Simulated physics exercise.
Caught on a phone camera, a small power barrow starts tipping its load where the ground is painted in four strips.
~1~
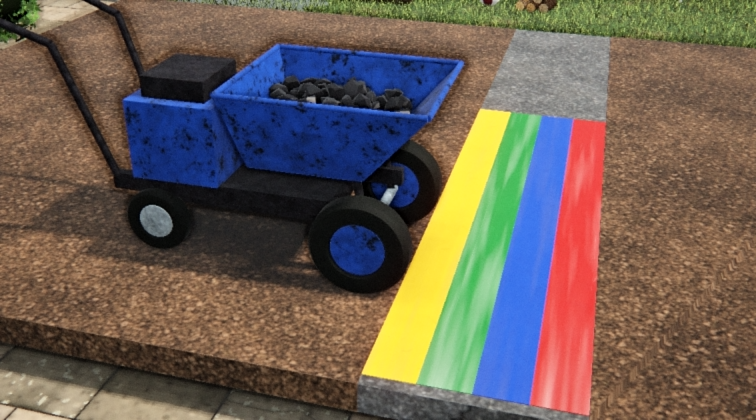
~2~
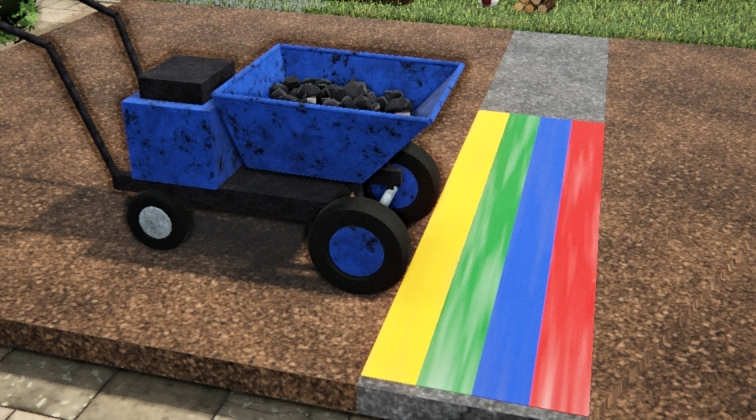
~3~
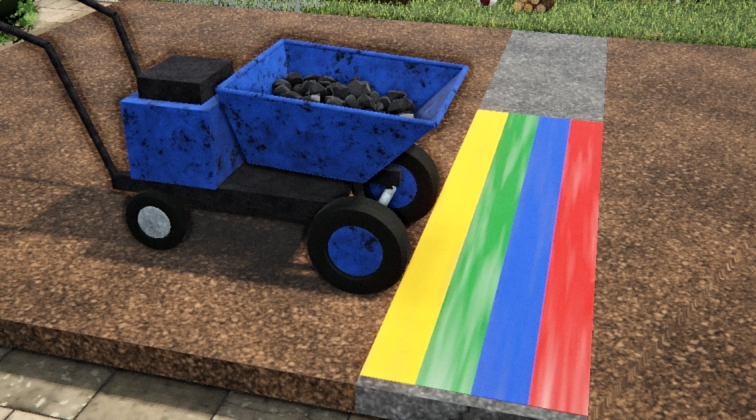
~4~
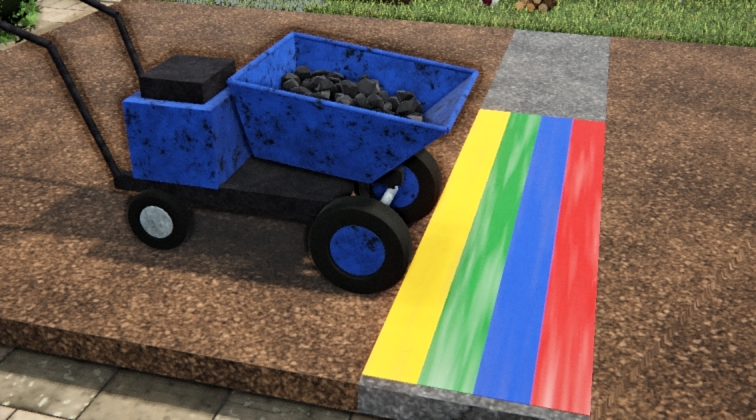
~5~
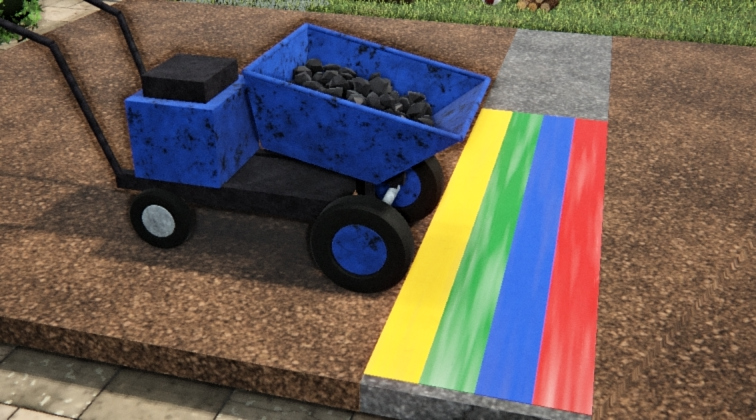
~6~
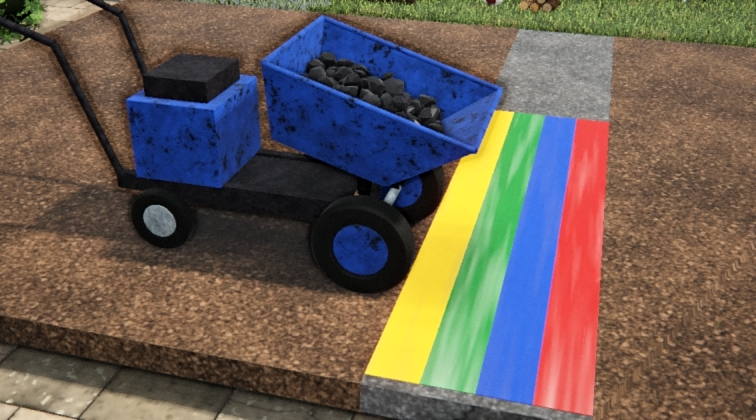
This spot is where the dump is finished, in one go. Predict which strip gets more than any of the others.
The red strip gets the most.
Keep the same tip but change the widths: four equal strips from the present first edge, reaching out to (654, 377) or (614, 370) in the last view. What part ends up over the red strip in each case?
I'd say some 20 % for the first and some 30 % for the second.
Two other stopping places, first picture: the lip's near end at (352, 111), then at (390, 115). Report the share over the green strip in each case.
30 % and 10 %, in that order.
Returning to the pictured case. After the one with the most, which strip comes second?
Next in line comes the blue one.
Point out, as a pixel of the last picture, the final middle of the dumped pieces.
Resting centre, last frame: Roughly (571, 274).
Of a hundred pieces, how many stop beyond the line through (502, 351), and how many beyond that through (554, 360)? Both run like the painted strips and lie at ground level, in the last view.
First 70 in a hundred, second 40 in a hundred.
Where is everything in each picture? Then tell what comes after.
In the first frame, lip of the skip (428, 119), level; top of the load (334, 91), lumps of coal; yellow strip (408, 330); green strip (459, 339); blue strip (511, 347); red strip (565, 357).
In the second frame, lip of the skip (429, 122), level; top of the load (328, 96).
In the third frame, lip of the skip (435, 125), tipped barely; top of the load (317, 94).
In the fourth frame, lip of the skip (446, 131), tipped a little; top of the load (327, 91).
In the fifth frame, lip of the skip (460, 139), tipped a little; top of the load (328, 96).
In the sixth frame, lip of the skip (474, 151), tipped clearly; top of the load (341, 92); yellow strip (411, 330); green strip (462, 339); blue strip (514, 347); red strip (568, 357).
Just after the last frame, skip tipped steeply; every one in the skip.
A moment on, skip tipped steeply; the larger part in the skip; about a tenth over the blue strip; about a tenth over the red strip.
Further on, skip tipped right over; roughly a quarter in the skip; roughly a quarter over the blue strip; roughly a third over the red strip; roughly a quarter off the paint.
When it is over, skip tipped right over; roughly a quarter in the skip; not one over the yellow strip; not one over the green strip; roughly a quarter over the blue strip; roughly a third over the red strip; roughly a quarter off the paint.
